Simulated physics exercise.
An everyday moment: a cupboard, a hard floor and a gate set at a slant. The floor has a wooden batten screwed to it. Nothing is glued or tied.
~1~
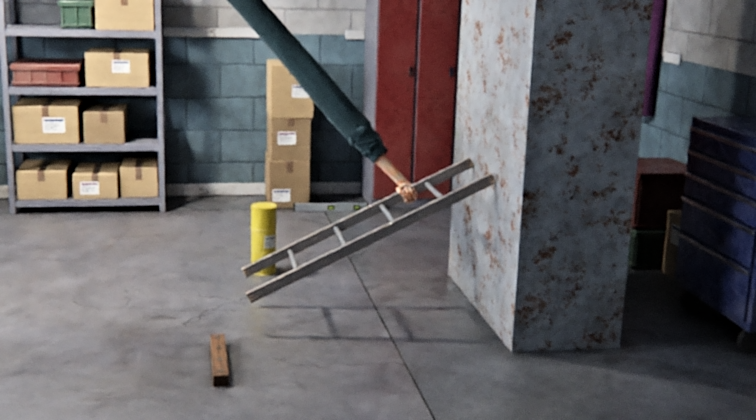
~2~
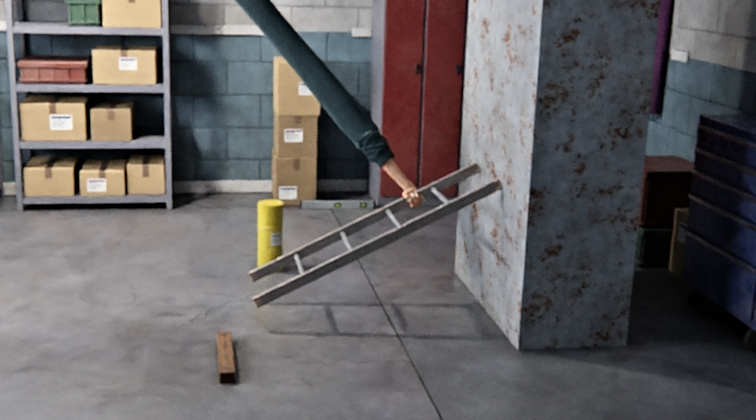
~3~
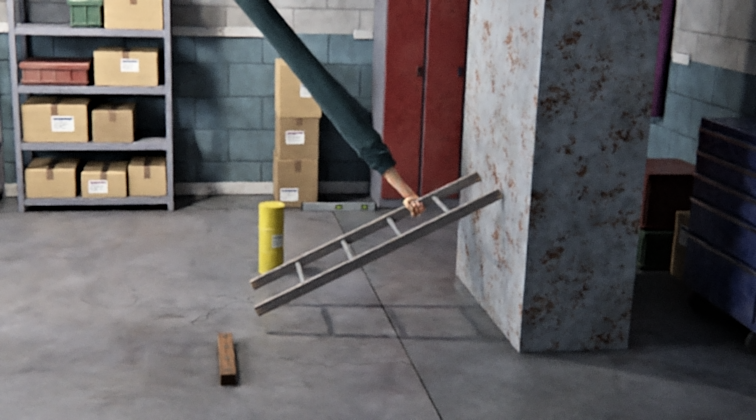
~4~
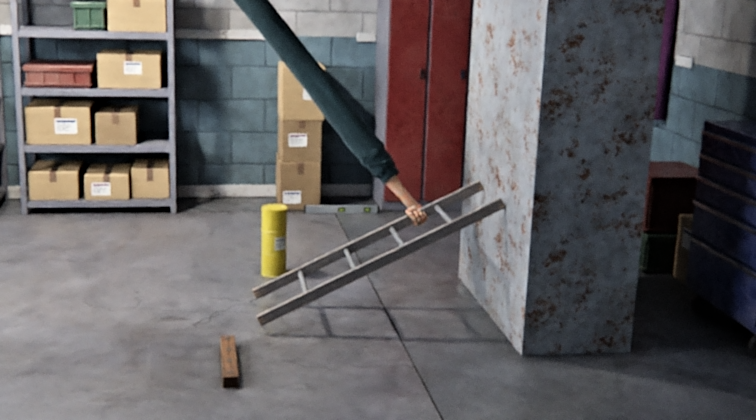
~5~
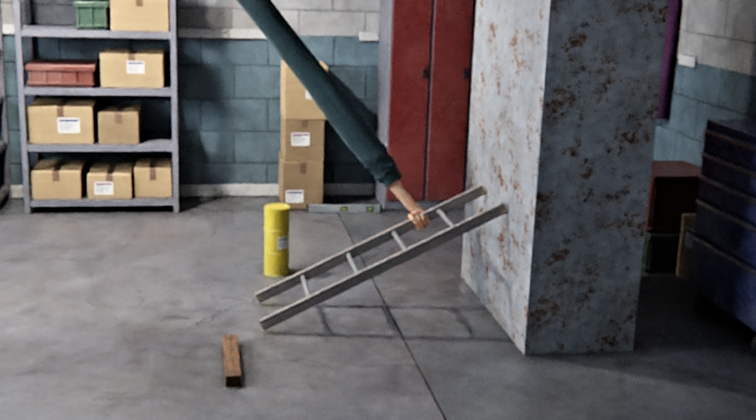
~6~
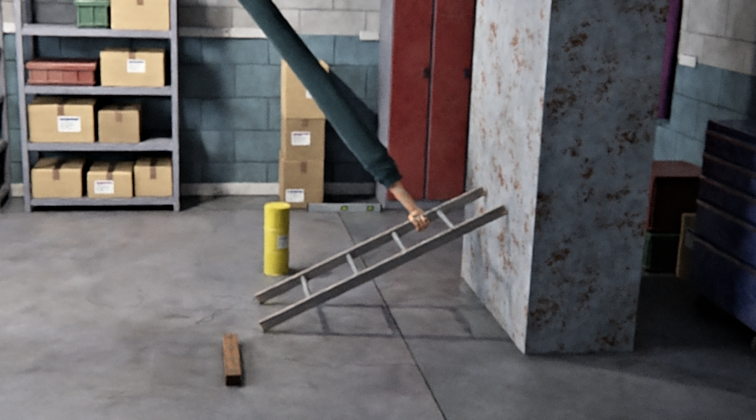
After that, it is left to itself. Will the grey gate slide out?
Yes, it slides out.
Then, 0.22 s past the last view, grey gate leaning 8° off how it started near (371, 270).
Then, 0.30 s past the last view, grey gate leaning 16° off how it started near (366, 289).
Then, 0.36 s past the last view, grey gate leaning 26° off how it started near (363, 309).
Finally, the grey gate gives way at the feet, near (363, 309); nothing else stirs.
